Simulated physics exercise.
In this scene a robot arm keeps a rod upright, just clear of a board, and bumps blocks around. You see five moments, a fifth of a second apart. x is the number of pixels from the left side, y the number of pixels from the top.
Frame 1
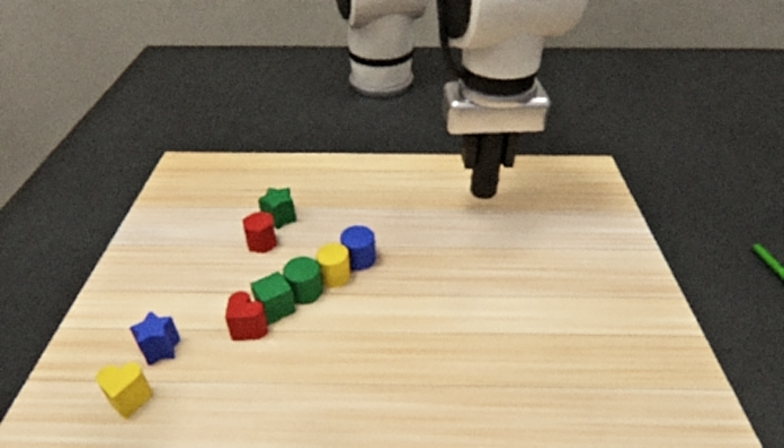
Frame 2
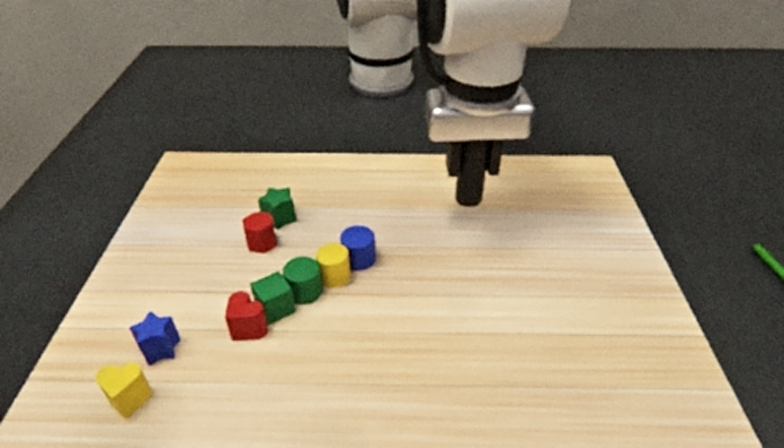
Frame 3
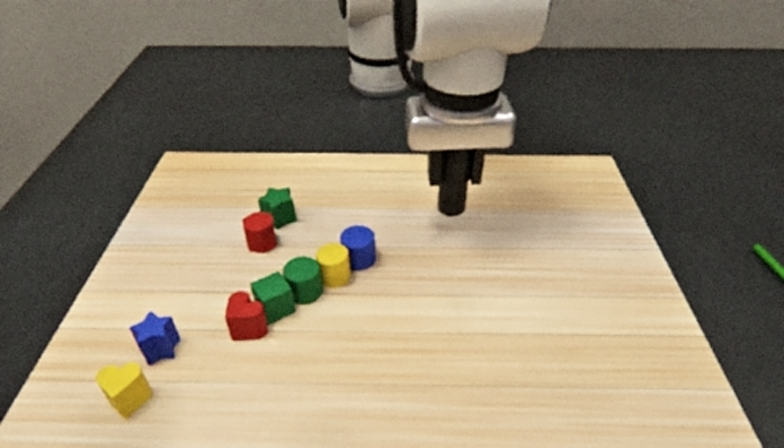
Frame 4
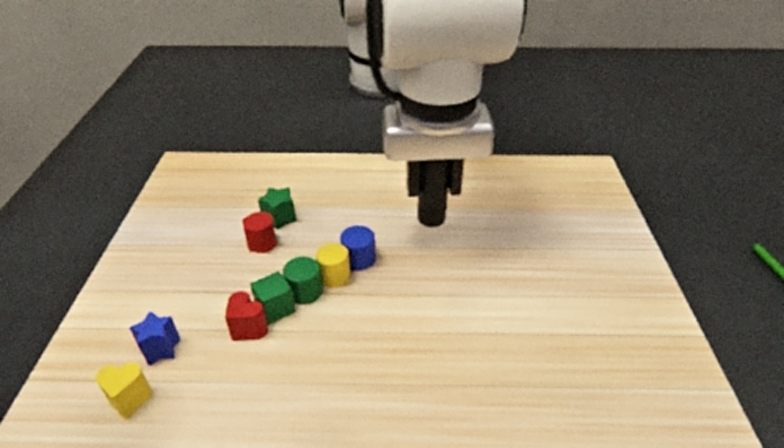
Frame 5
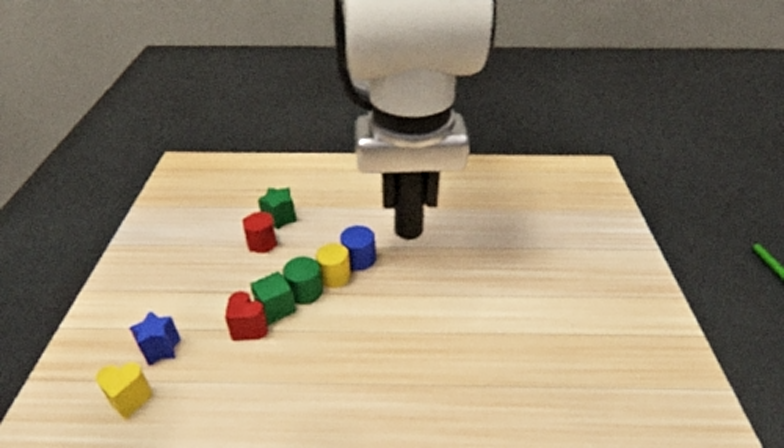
Robot arm moving its dark rod leftward and slightly nearer above a wooden board, while the small coloured blocks stay still.
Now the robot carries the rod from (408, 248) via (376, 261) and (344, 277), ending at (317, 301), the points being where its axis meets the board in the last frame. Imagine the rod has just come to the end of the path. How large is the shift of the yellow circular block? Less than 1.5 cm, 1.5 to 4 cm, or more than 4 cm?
It's set to move 1.5-4 cm.
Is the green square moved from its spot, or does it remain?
Put simply, it goes somewhere else.
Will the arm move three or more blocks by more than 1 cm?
Yes - that is the case.
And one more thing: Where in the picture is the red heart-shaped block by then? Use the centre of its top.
The spot you're after is about (220, 316) in the image.
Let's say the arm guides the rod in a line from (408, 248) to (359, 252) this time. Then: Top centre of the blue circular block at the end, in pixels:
Its top centre is at about (326, 237).
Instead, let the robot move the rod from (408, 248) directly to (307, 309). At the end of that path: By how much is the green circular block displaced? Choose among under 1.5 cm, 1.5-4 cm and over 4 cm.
It gets moved 1.5 to 4 cm.
What follows on the original path. One third of the way, rod at (375, 244); green square at (266, 287); green circular block at (297, 271); yellow circular block at (320, 251); blue circular block at (343, 232).
Two thirds of the way, rod at (343, 261); green square at (266, 288); green circular block at (297, 272); yellow circular block at (310, 248); blue circular block at (334, 230).
At the end, rod at (315, 284); red heart-shaped block at (220, 316); green square at (241, 294), turned 20° anticlockwise; green circular block at (278, 279); yellow circular block at (310, 248); blue circular block at (334, 230).
